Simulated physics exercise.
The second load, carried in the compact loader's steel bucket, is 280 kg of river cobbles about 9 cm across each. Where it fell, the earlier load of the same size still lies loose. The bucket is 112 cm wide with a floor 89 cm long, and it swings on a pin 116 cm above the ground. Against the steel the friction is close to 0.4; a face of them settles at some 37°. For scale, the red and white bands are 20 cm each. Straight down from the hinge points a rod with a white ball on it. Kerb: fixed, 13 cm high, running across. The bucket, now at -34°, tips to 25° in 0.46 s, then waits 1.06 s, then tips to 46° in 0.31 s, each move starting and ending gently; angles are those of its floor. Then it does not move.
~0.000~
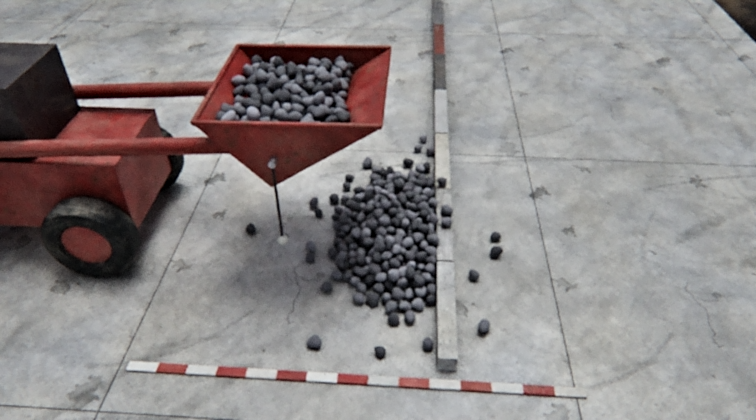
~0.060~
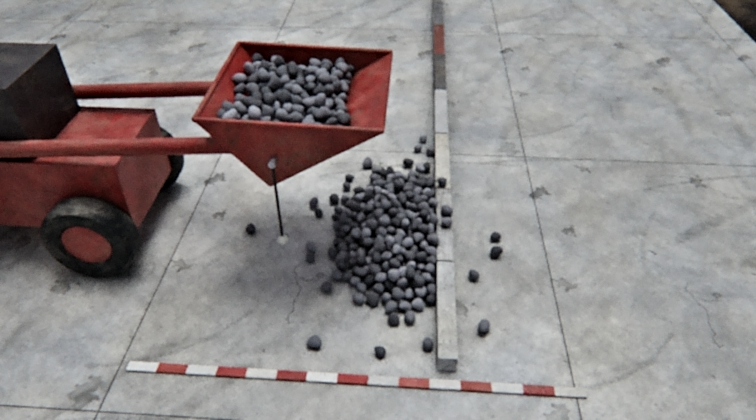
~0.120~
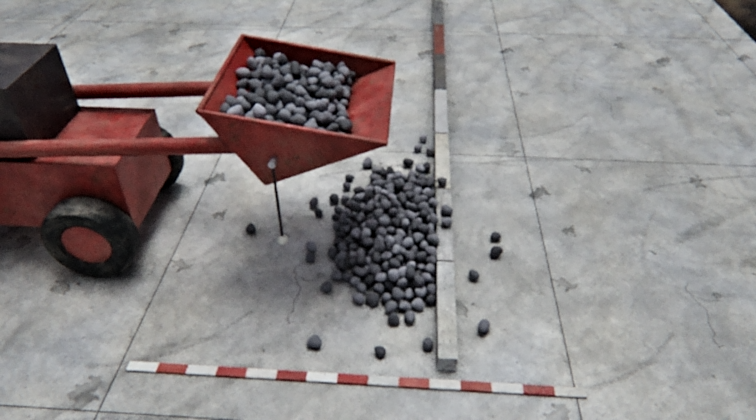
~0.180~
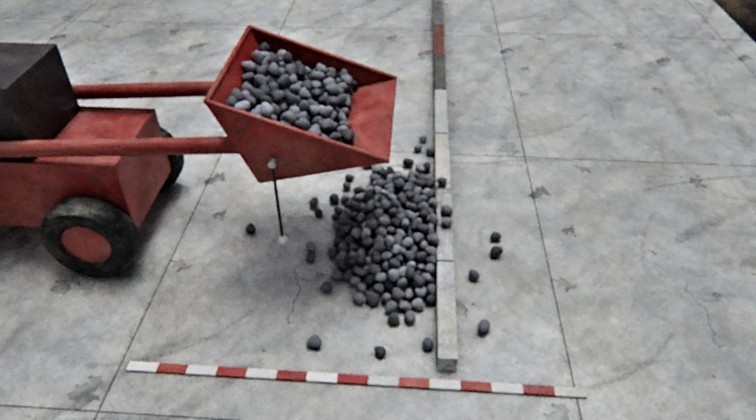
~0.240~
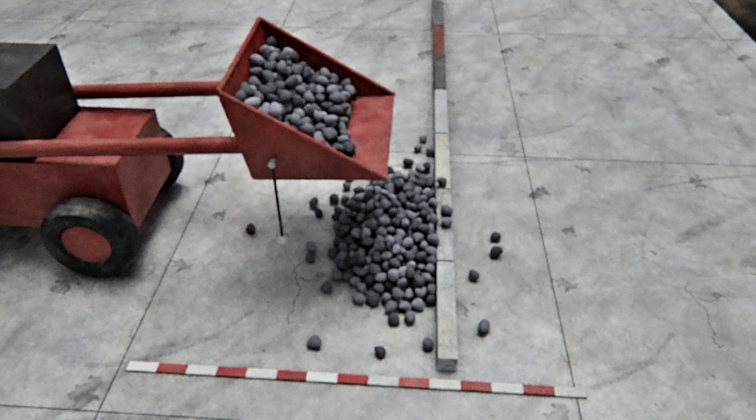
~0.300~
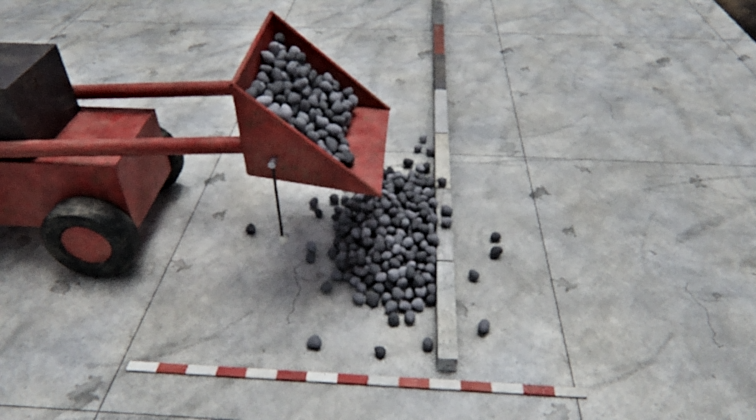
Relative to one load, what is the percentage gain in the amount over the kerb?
A gain of about 32 per cent.
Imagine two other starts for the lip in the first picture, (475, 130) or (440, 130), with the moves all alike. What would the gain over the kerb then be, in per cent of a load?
About 100 per cent from the first spot and 90 per cent from the second.
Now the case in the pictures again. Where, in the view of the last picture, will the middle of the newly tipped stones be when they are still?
The middle ends up near (427, 224).
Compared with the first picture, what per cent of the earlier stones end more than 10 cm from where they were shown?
Roughly 5 per cent of them.
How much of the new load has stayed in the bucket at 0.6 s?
Still inside: Some 100 %.
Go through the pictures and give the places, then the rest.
In the first picture, the bucket is at -34°, its lip at (382, 127); the top of the load is at (282, 76). The earlier load is highest near (396, 220), 21 cm above ground level, 99 % on this side of the kerb, 1 % over the kerb.
In the second picture, the bucket is at -31°, its lip at (384, 132); the top of the load is at (275, 76); the stones move at 0.3 m/s on average.
In the third picture, the bucket is at -24°, its lip at (387, 144); the top of the load is at (264, 70); the stones move at 0.5 m/s on average.
In the fourth picture, the bucket is at -14°, its lip at (389, 161); the top of the load is at (264, 62); the stones move at 0.6 m/s on average.
The fifth picture shows lip at (387, 179), floor tilted -3°, highest stones at (270, 58); the stones move at 0.7 m/s on average.
In the sixth picture, the bucket is at 9°, its lip at (381, 196); the top of the load is at (279, 56); the stones move at 0.7 m/s on average.
After 0.4 s the floor is at 22°; in per cent of one load, 100 in the bucket, 99 on this side of the kerb, 1 over the kerb; the foremost stones are at (464, 238).
After 0.6 s the floor is at 25°; in per cent of one load, 100 in the bucket, 99 on this side of the kerb, 1 over the kerb; the foremost stones are at (464, 238).
After 2.3 s the floor is at 46°; in per cent of one load, 0 in the bucket, 168 on this side of the kerb, 32 over the kerb; the foremost stones are at (602, 255).
After 4.9 s the floor is at 46°; in per cent of one load, 0 in the bucket, 167 on this side of the kerb, 33 over the kerb; the foremost stones are at (605, 256). Net gain over the kerb, 32.
